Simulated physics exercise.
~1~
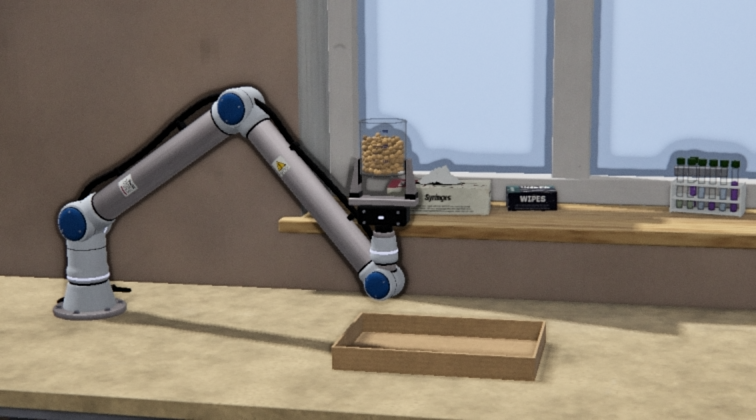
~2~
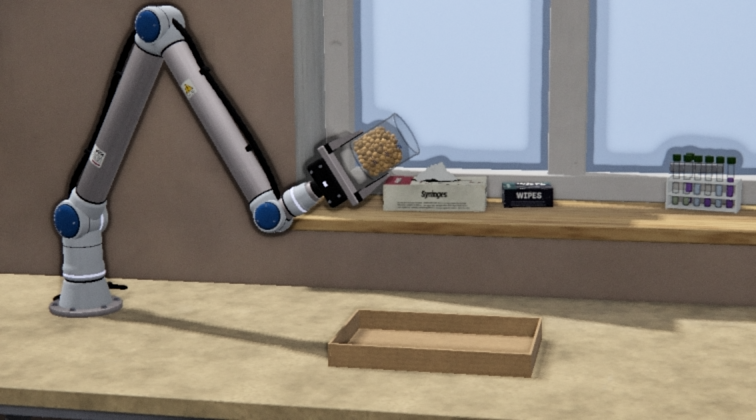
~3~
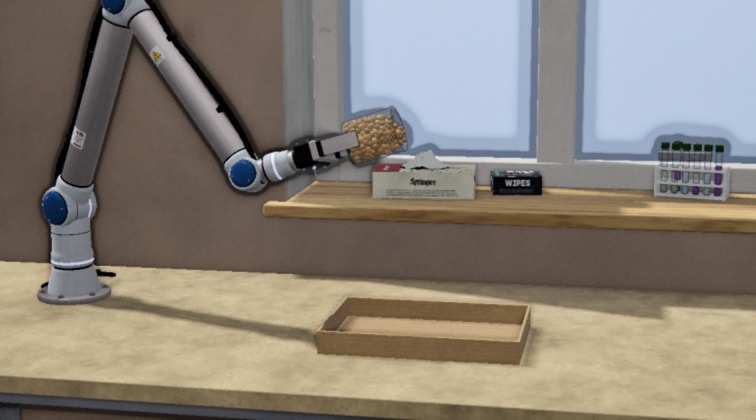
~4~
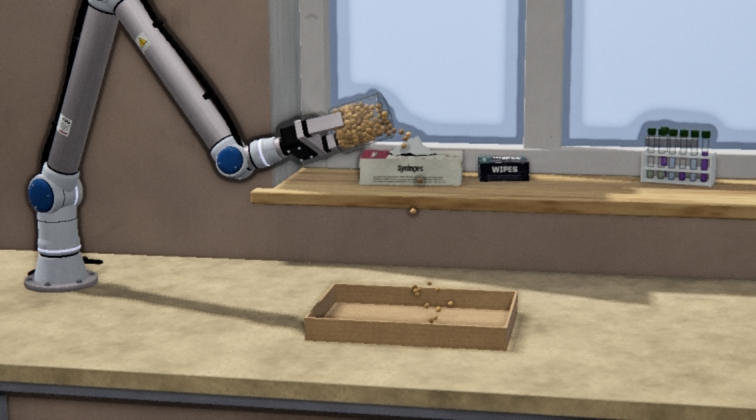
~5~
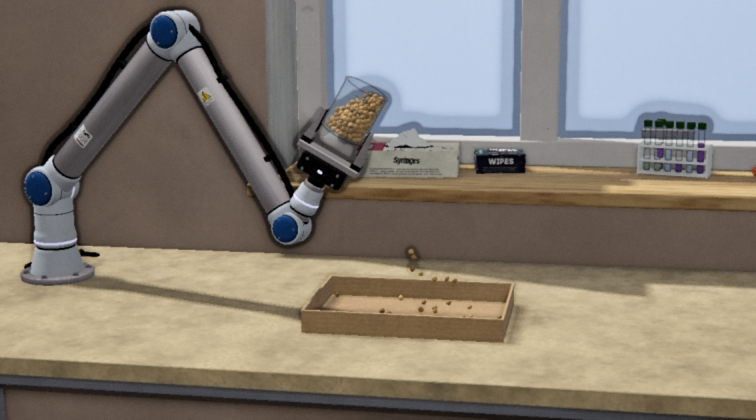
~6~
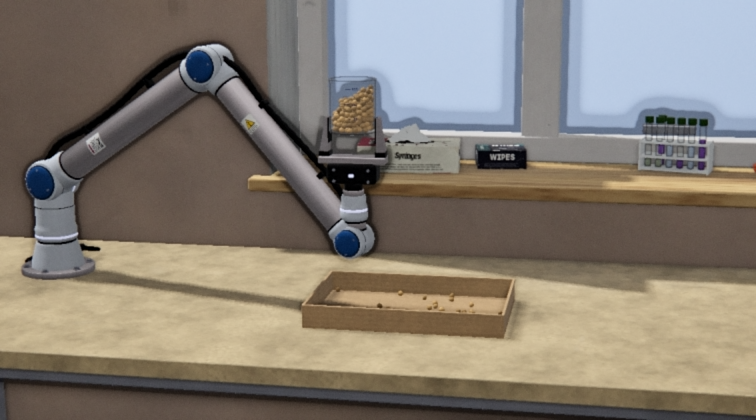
On a counter by a window, a robot arm tipping a clear tumbler of chickpeas, spilling some into a tray, then righting it.
